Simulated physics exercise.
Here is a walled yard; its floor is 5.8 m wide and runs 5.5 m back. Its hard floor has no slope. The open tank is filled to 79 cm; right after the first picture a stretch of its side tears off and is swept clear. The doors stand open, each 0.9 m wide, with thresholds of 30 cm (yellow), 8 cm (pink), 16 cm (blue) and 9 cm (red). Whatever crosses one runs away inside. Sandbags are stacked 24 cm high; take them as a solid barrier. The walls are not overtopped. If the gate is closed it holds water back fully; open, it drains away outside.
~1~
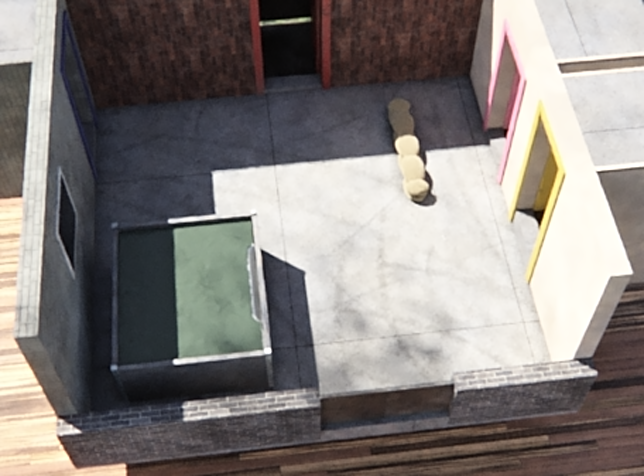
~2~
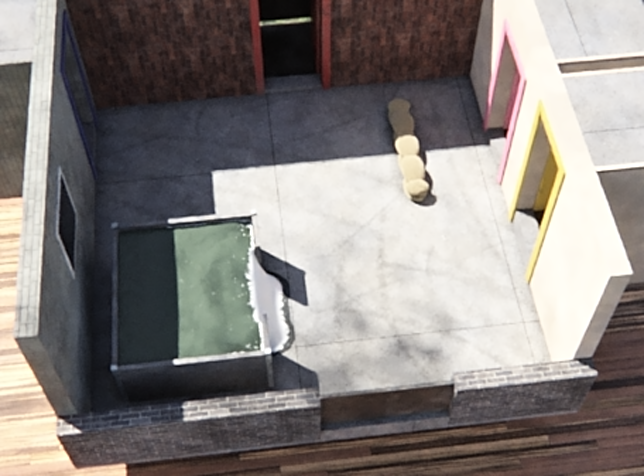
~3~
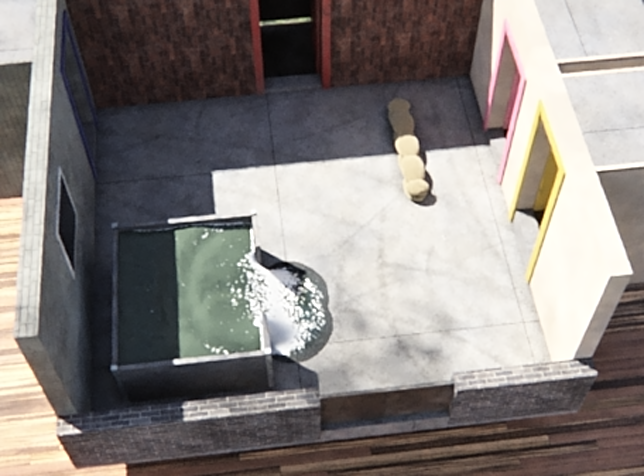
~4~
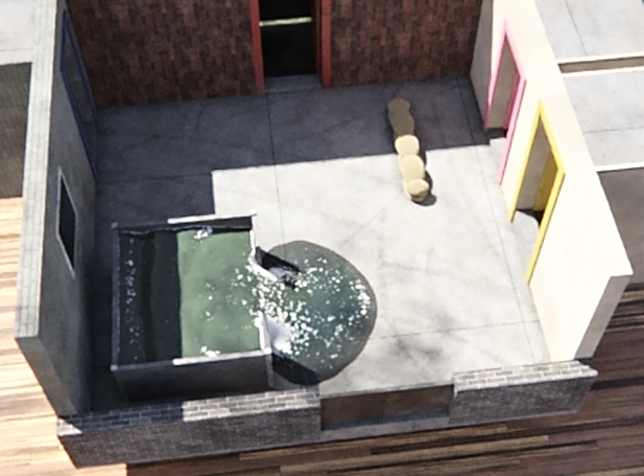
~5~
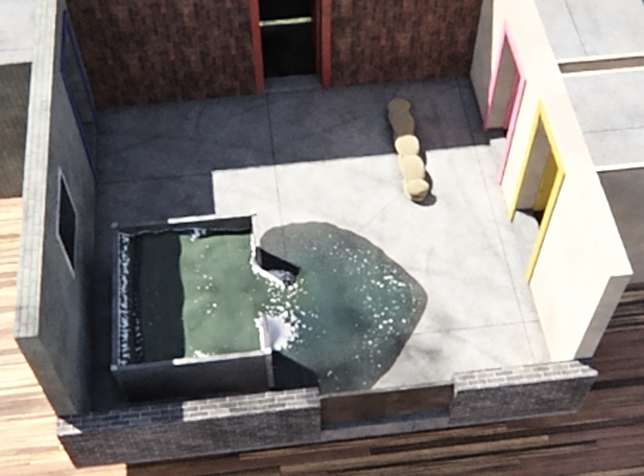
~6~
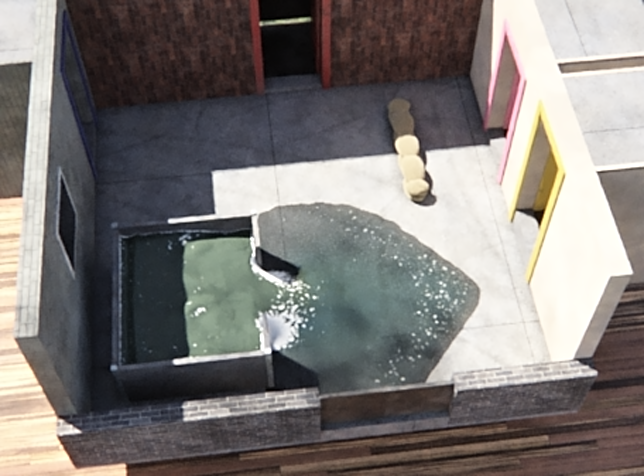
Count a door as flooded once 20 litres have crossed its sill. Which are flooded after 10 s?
The water let in: At the yellow door it keeps below the limit; at the pink door it exceeds the limit; at the blue door it keeps below the limit; at the red door it keeps below the limit.
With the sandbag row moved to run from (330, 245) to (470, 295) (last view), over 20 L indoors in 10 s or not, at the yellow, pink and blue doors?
Against that limit: Yellow below, pink not over, blue not over.
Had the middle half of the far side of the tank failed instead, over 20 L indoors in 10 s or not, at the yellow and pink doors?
Against that limit: Yellow below, pink not over.
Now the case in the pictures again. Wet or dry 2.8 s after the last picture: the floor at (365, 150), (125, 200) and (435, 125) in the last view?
In turn: Wet, dry, under water.
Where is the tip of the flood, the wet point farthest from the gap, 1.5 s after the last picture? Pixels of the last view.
Around (468, 85).
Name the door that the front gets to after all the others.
Last comes the blue one.
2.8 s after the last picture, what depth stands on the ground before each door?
In cm: Yellow 20, pink 12, blue 0, red 6.
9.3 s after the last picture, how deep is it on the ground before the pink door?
About 11.5 cm.
Then, 0.7 s after the last picture water covers 40 % of the floor and is deepest (40 cm) near (272, 316); yellow door 27 cm at the sill, 0 L in, pink door not reached, blue door not reached, red door not reached.
Then, 1.5 s after the last picture water covers 45 % of the floor and is deepest (41 cm) near (508, 378); yellow door 30 cm at the sill, 0 L in, pink door 14 cm at the sill, 7 L in, blue door not reached, red door not reached.
Then, 2.8 s after the last picture water covers 60 % of the floor and is deepest (25 cm) near (425, 202); yellow door 20 cm at the sill, 0 L in, pink door 12 cm at the sill, 25 L in, blue door not reached, red door 6 cm at the sill, 0 L in.
Then, 5.3 s after the last picture water covers 85 % of the floor and is deepest (21 cm) near (450, 150); yellow door 13 cm at the sill, 0 L in, pink door 13 cm at the sill, 48 L in, blue door 5 cm at the sill, 0 L in, red door 10 cm at the sill, 0 L in.
Then, 9.3 s after the last picture water covers 95 % of the floor and is deepest (16 cm) near (121, 435); yellow door 10 cm at the sill, 0 L in, pink door 12 cm at the sill, 124 L in, blue door 11 cm at the sill, 1 L in, red door 6 cm at the sill, 4 L in.
